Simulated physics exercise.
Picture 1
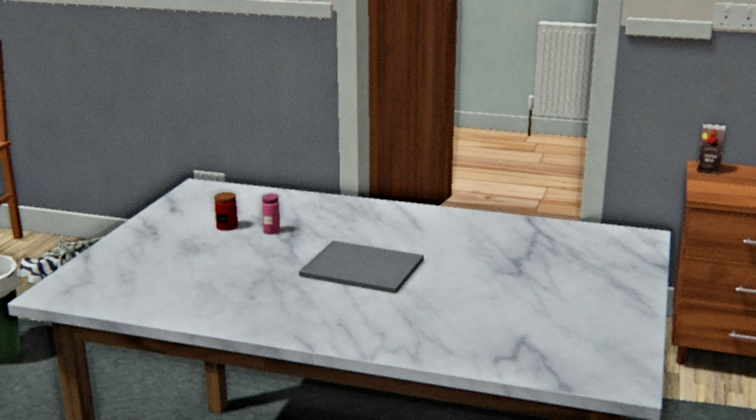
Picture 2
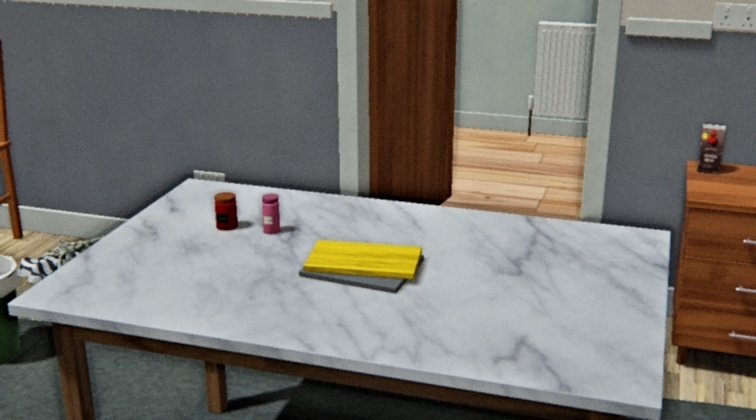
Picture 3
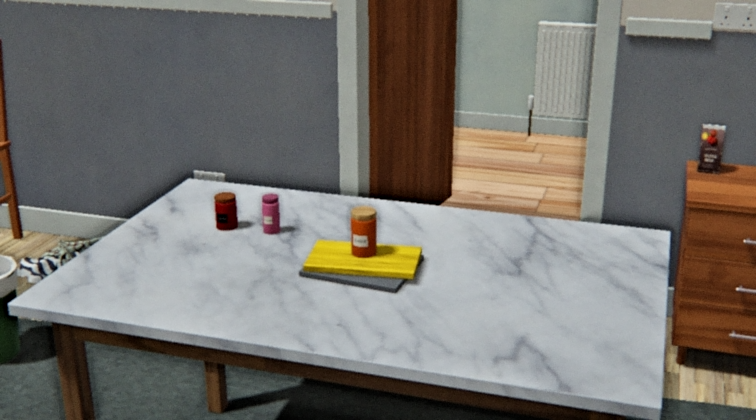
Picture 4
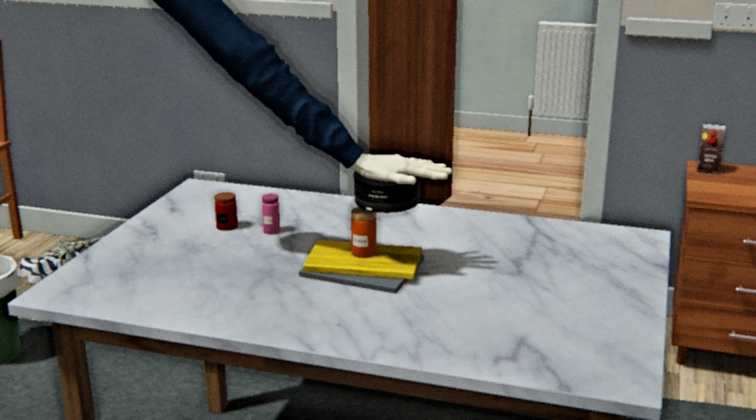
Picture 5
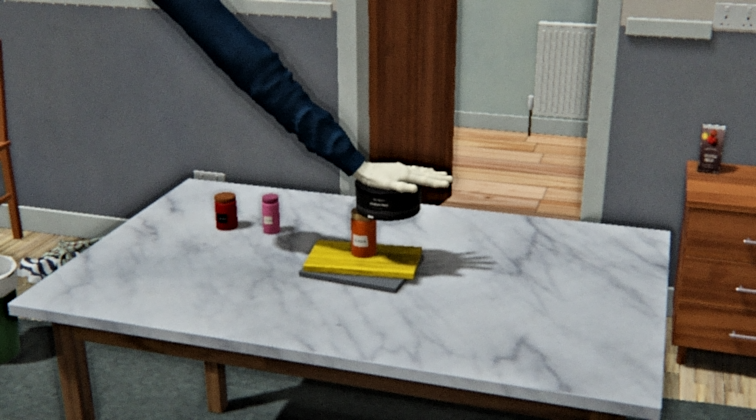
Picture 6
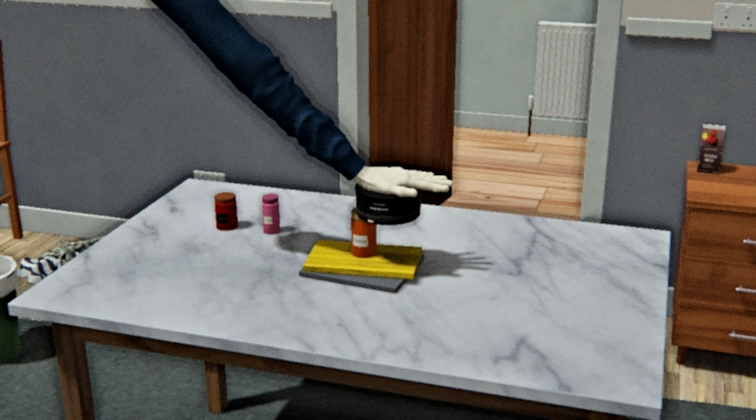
We see a grey slab on a marble table beside two small containers, then a yellow board and an orange jar stacked on it, before a gloved hand holds a black tub at the jar's top, shifting only slightly.
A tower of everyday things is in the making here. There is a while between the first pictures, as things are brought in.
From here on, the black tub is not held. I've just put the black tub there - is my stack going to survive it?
I reckon it doesn't sit tight.
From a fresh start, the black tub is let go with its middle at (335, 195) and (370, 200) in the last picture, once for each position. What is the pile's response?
With the first placement the pile tips over, with the second it remains stable.
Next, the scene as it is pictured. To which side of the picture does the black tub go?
It goes rightward.
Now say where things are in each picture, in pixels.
The last thing is not in view yet; pink shaker (271, 214), in the first picture.
The last thing is not in view yet, in the second picture.
The last thing is not in view yet; red jar (226, 211), in the third picture.
On its way; black tub (387, 188); orange jar (364, 232), in the fourth picture.
On its way; black tub (389, 195); yellow board (364, 259), in the fifth picture.
In place under the hand; black tub (389, 200); pink shaker (271, 214), in the sixth picture.
Then, 0.30 s after the last picture, black tub now fallen.
Then, 0.70 s after the last picture, things are still on the move.
Then, 0.90 s after the last picture, as before.
Then, 1.40 s after the last picture, nothing new.
At rest, fallen, black tub; the other 5 in place. Seen from the same camera at the end, black tub near (479, 267). The pile comes apart.
